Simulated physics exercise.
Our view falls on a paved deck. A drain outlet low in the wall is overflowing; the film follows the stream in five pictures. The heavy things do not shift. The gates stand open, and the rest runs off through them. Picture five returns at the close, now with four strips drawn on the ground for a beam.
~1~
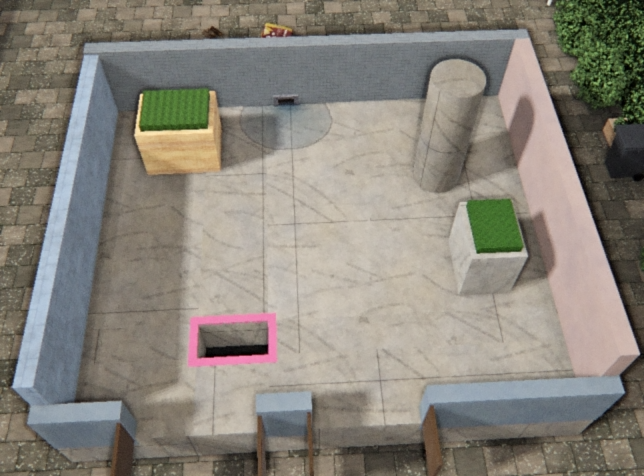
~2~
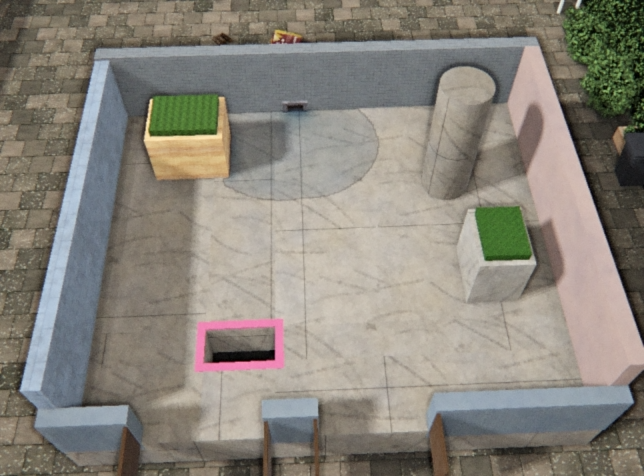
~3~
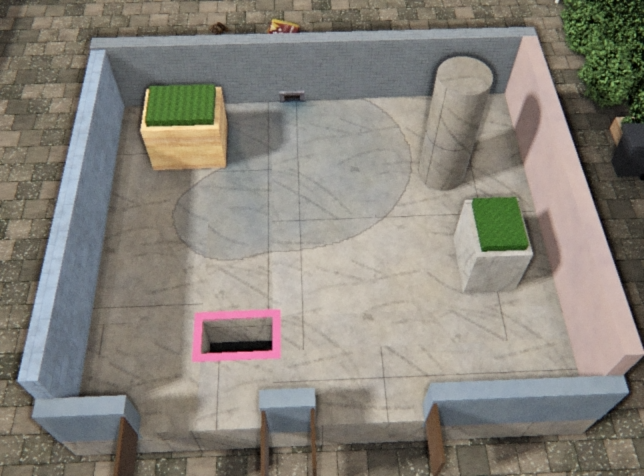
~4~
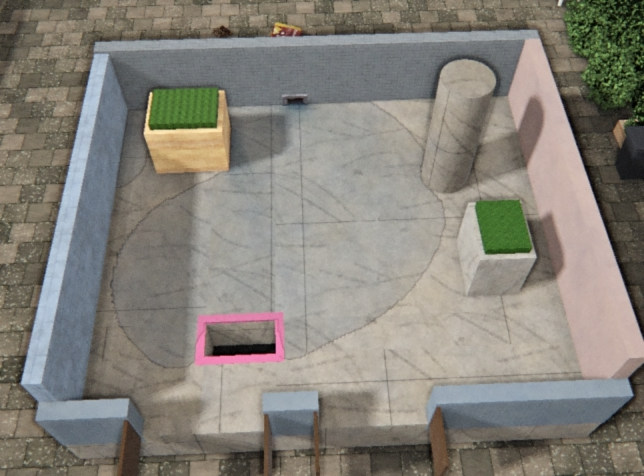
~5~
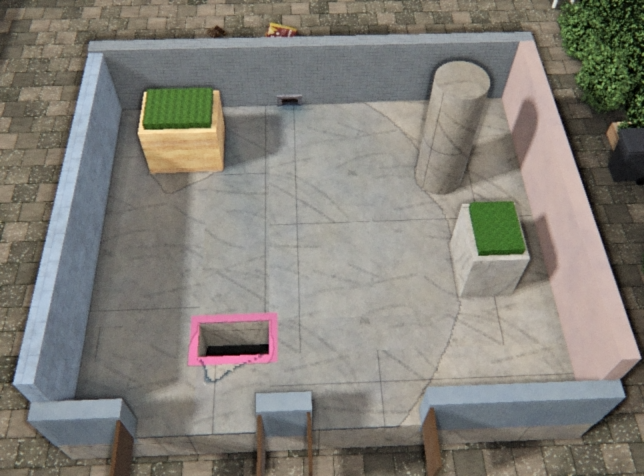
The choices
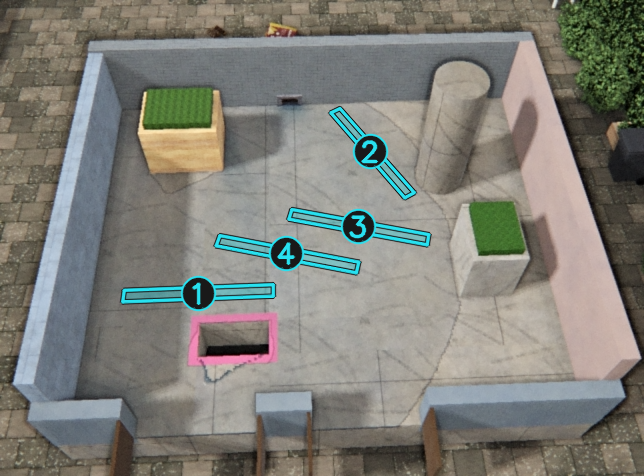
Water spreads from the back wall across the walled deck and reaches the pink-rimmed gully.
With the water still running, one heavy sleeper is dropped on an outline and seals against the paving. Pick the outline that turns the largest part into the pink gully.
Choose 2.
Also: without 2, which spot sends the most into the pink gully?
Spot 3.
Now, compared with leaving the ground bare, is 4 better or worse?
Spot 4 is worse.
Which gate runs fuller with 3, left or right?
The left one.
On the marked copy, 1 from (123, 296) to (273, 290); 2 from (335, 110) to (409, 195); 3 from (290, 214) to (427, 239); 4 from (218, 240) to (357, 267).
Choosing 1, about 12 % of the stream runs into the pink gully, about 87 % out by the gates.
Choosing 2, about 36 % of the stream runs into the pink gully, about 64 % out by the gates.
Choosing 3, about 26 % of the stream runs into the pink gully, about 73 % out by the gates.
Choosing 4, about 9 % of the stream runs into the pink gully, about 91 % out by the gates.
